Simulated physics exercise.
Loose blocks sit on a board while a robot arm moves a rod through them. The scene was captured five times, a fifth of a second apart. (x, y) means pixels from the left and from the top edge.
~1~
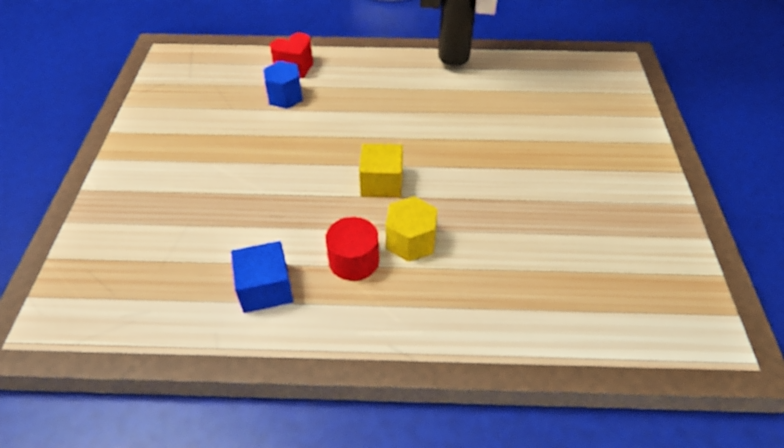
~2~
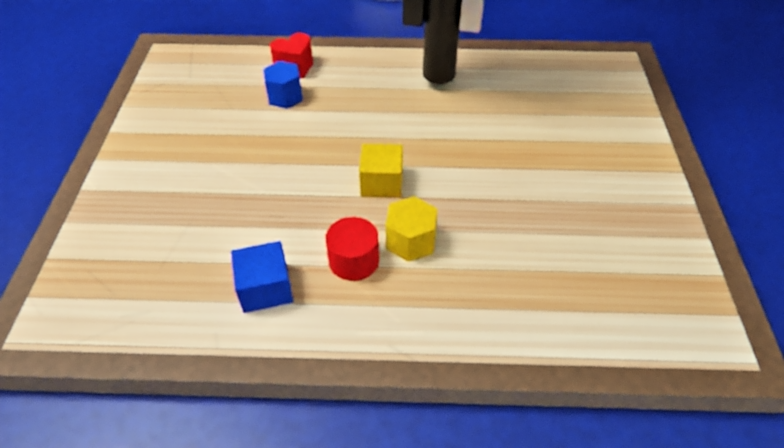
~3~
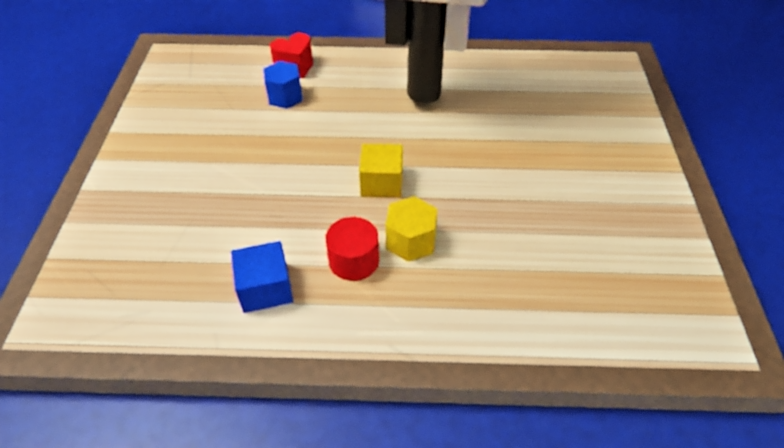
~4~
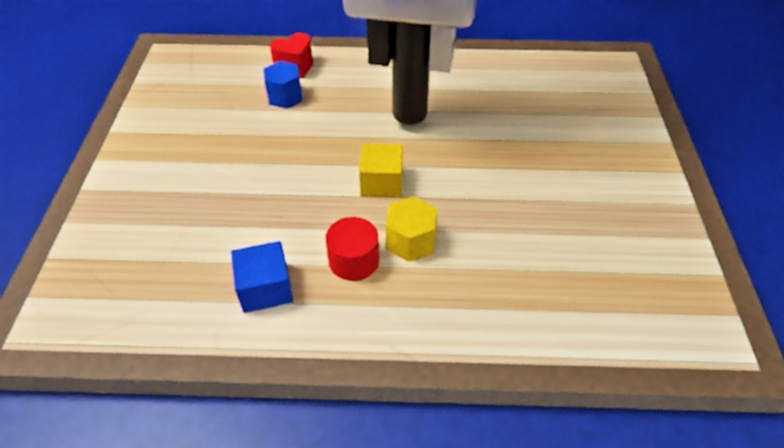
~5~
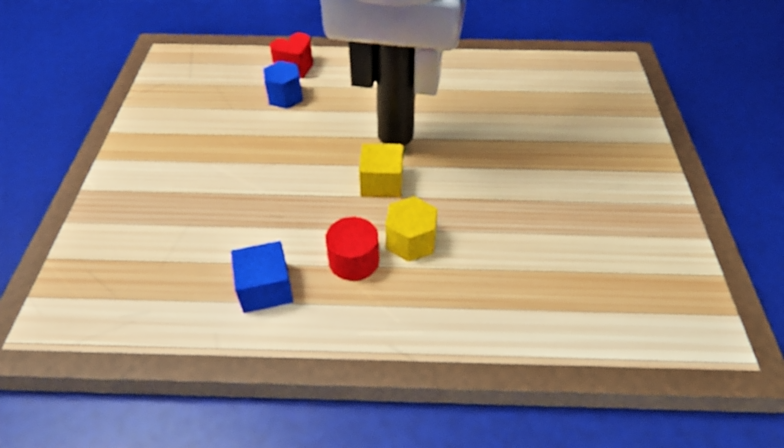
On a striped wooden board, a robot arm moves a black rod down and slightly left toward a yellow square block, pushing nothing.
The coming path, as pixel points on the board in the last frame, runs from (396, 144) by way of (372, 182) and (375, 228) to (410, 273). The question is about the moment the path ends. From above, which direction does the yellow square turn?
Verdict: Clockwise.
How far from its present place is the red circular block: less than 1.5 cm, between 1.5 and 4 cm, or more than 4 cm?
I'd go with over 4 cm for this block.
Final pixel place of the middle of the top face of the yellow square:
I predict (365, 263).
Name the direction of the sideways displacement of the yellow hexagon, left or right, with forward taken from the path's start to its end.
Pushed left.
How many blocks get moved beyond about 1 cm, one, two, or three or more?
The push will move three blocks or more.
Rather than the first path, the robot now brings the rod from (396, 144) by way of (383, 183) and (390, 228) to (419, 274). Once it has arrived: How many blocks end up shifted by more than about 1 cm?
This push will displace three or more blocks.
The first path, step by step. One third of the way, rod (372, 174); yellow square (370, 188), turned 15° anticlockwise.
Two thirds of the way, rod (375, 220); red circular block (337, 276); yellow square (358, 237), turned 25° clockwise; yellow hexagon (415, 224), turned 25° anticlockwise.
At the end, rod (410, 265); red circular block (325, 296); yellow square (365, 263), turned 50° clockwise; yellow hexagon (462, 248), turned 85° anticlockwise.
